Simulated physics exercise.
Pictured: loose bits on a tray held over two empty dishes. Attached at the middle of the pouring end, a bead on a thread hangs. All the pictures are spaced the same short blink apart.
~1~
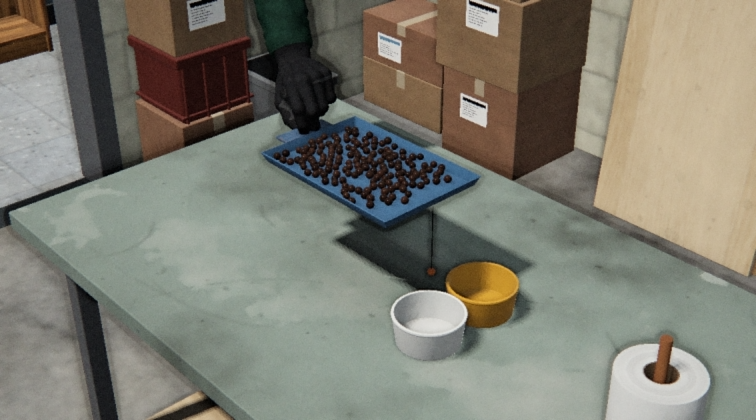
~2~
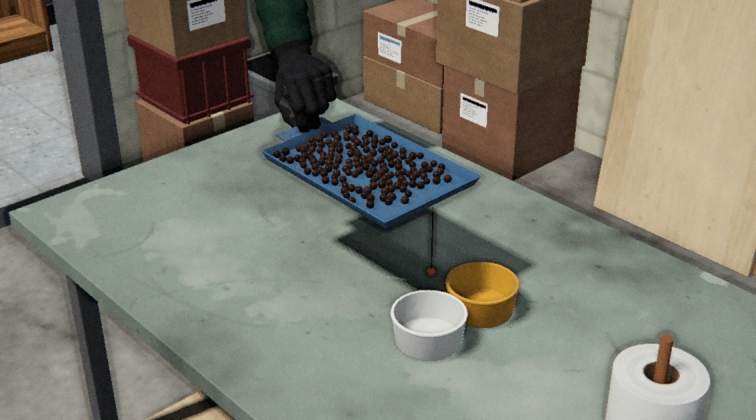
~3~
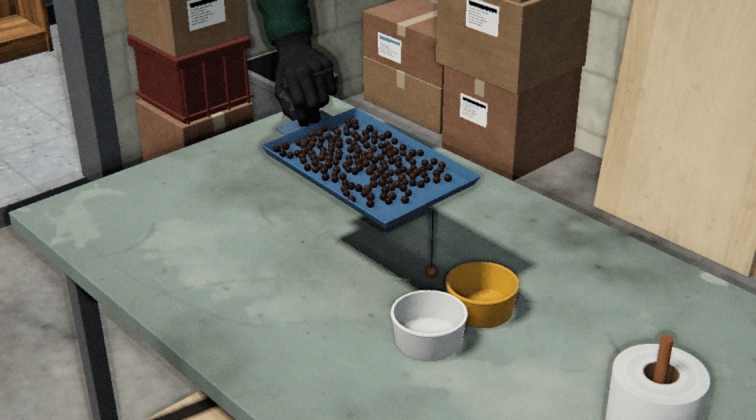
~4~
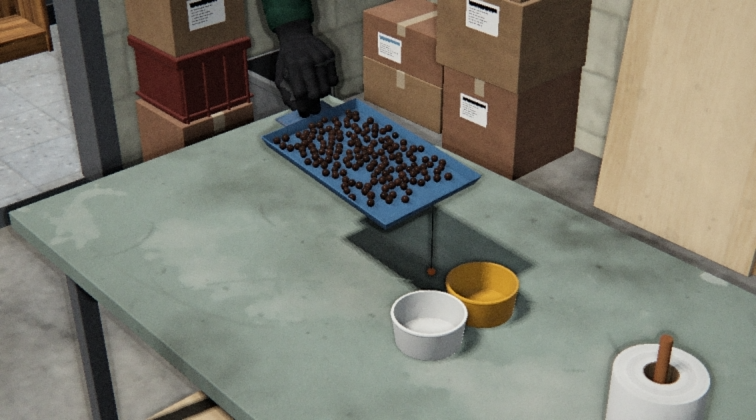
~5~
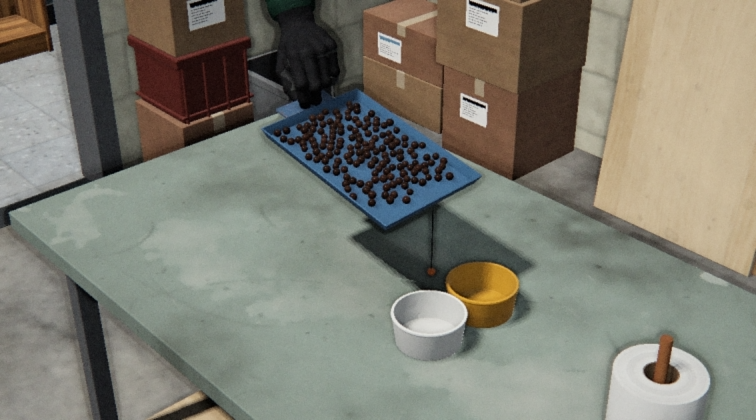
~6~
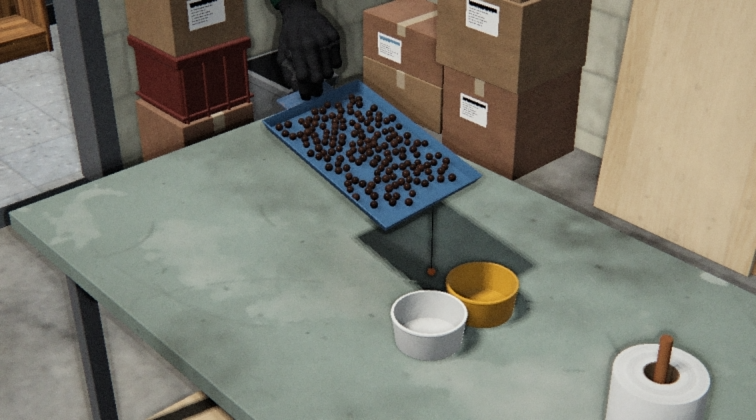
A black-gloved hand at the far edge of a worn grey-green table, seen from above at an angle by a still camera, slowly raises the back of a blue tray of brown balls. The tray tilts gradually toward the near side, its balls shifting slightly, while a bead hangs on a thread from its front edge. White and yellow-orange dishes sit in front, a paper roll at lower right, cardboard boxes behind.
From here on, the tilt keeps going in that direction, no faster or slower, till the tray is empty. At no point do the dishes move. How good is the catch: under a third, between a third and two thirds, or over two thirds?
Expect the dishes to keep the great majority of the load, above two thirds.
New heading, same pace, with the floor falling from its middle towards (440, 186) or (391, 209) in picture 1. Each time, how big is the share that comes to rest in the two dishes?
In turn, 60 percent and then 60 percent.
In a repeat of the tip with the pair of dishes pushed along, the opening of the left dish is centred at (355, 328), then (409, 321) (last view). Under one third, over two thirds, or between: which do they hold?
The two tries give, in order: One to two thirds; above two thirds.
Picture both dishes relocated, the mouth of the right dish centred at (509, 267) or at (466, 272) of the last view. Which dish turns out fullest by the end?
First try, the dish at left; second try, the dish at left.
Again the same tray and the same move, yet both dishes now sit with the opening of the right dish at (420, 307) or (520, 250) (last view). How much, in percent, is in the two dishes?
You'd end up with around 70 per cent and then around 20 per cent.
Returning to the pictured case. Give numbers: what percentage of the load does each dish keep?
About 60 % ends in the left dish and about 20 % in the right dish.
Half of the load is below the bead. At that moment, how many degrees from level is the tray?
Around 65°, give or take.
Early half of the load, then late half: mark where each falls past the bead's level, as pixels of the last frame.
Close to (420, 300), then close to (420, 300).
Soon, tray tipped steeply; about half on the tray; about a quarter in the left dish; a small part in the right dish; a small part outside both; about a quarter in the air.
A while on, tray tipped right over; about two thirds in the left dish; about a quarter in the right dish; about a quarter outside both; a stray few in the air.
Towards the end, tray tipped past a quarter turn; about two thirds in the left dish; about a quarter in the right dish; about a quarter outside both.
Finally, tray tipped past a quarter turn; about two thirds in the left dish; about a quarter in the right dish; about a quarter outside both.
